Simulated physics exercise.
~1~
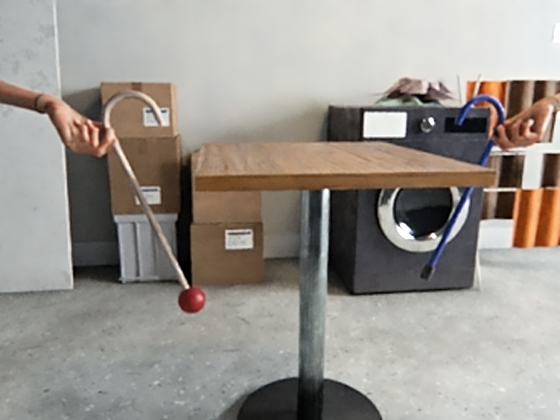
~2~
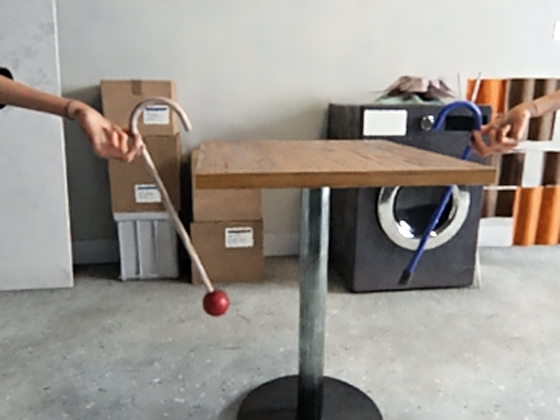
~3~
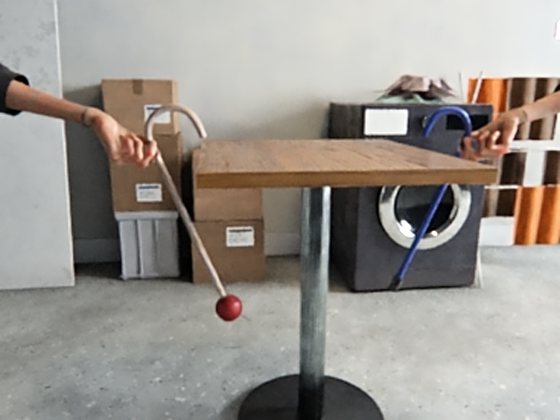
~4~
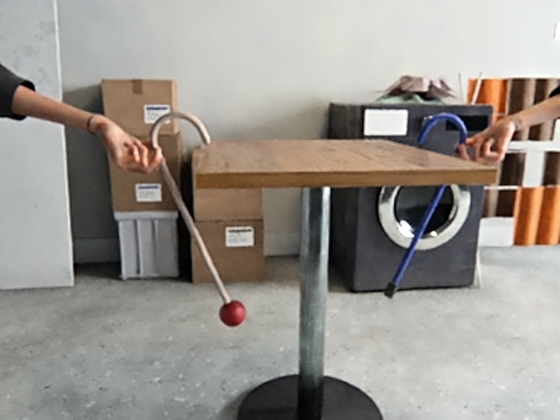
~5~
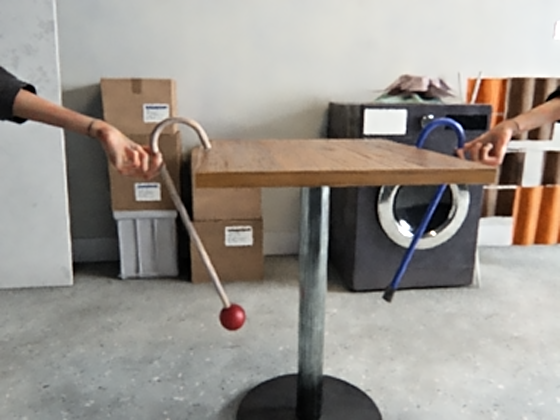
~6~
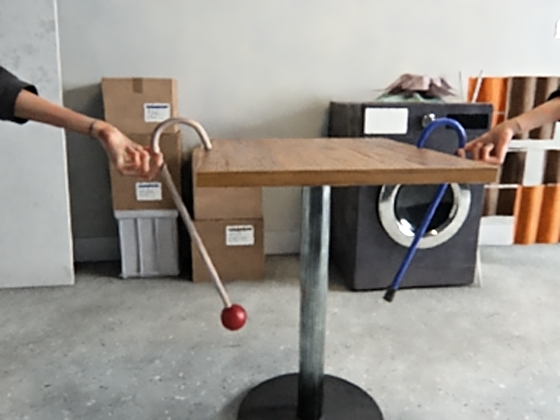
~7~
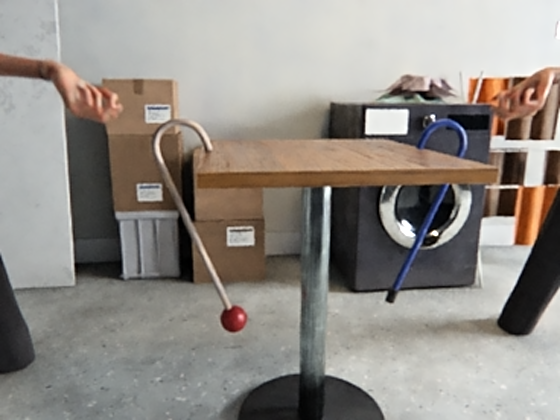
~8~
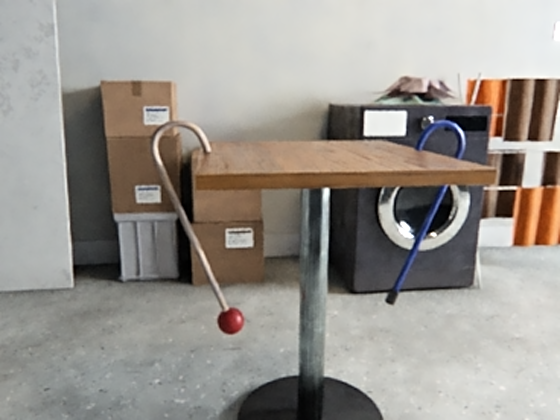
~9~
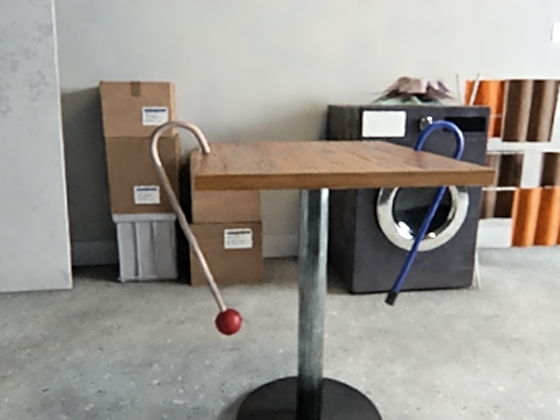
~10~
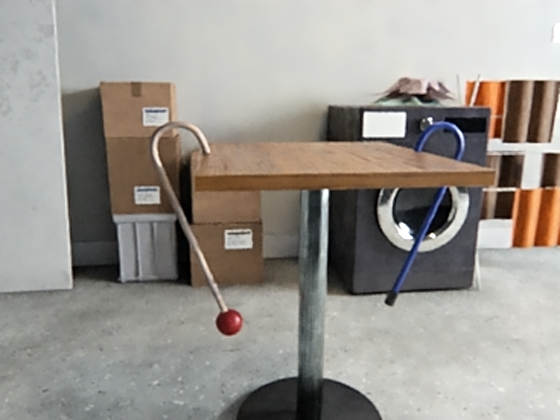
Two hands reach in from either side of a wooden table on a metal post, seen from the front in a grey room with stacked boxes and a dark washing machine behind. The left hand holds a pale curved handle with a red ball at its lower end, and the right holds a blue cane. Both hands move inward and hook the handles over opposite edges of the tabletop. They then let go and draw back out of view. The red-ended ladle and the blue cane stay hanging from the table, slanting beneath it.
